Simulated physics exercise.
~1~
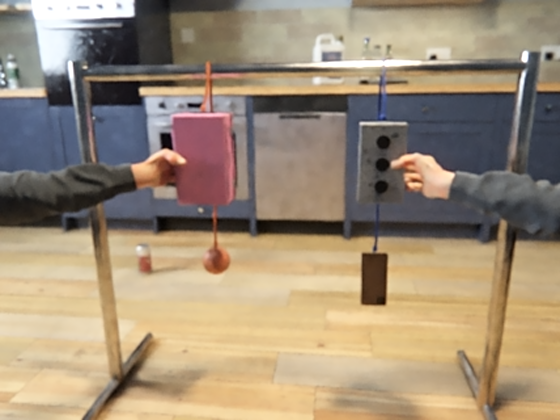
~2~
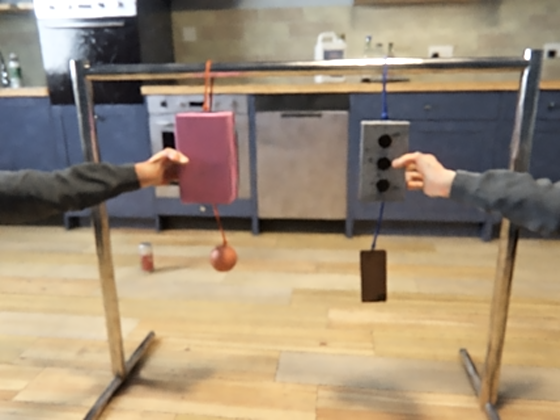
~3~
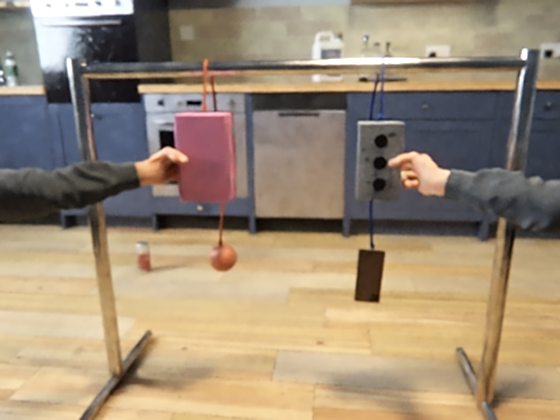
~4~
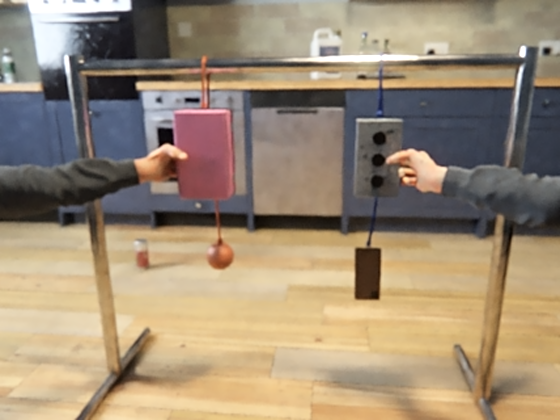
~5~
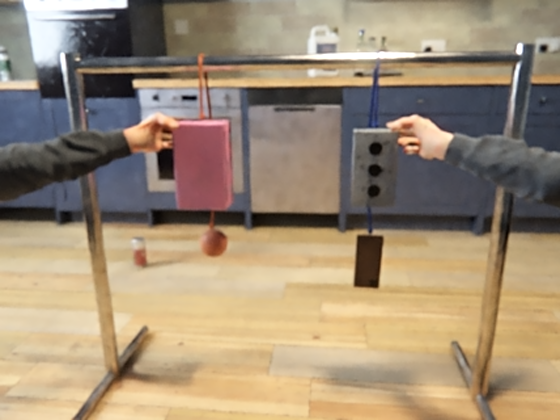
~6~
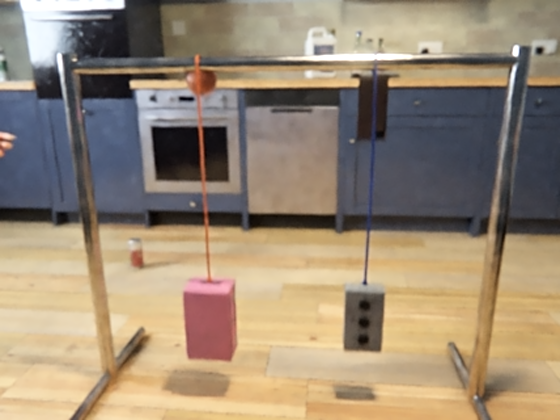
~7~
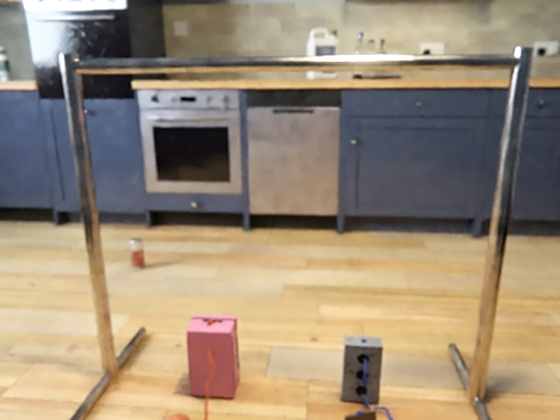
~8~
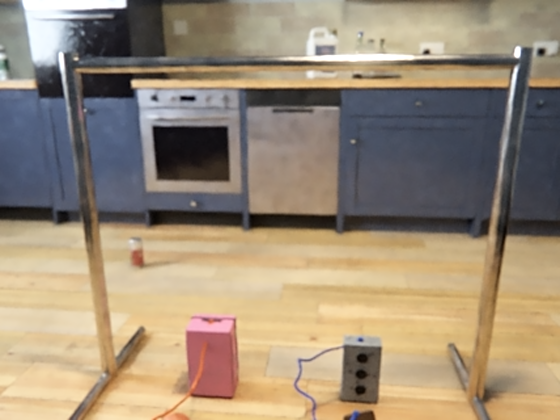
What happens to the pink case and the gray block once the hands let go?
Both fall to the floor, pulling their cords over the rail and off it as they go.
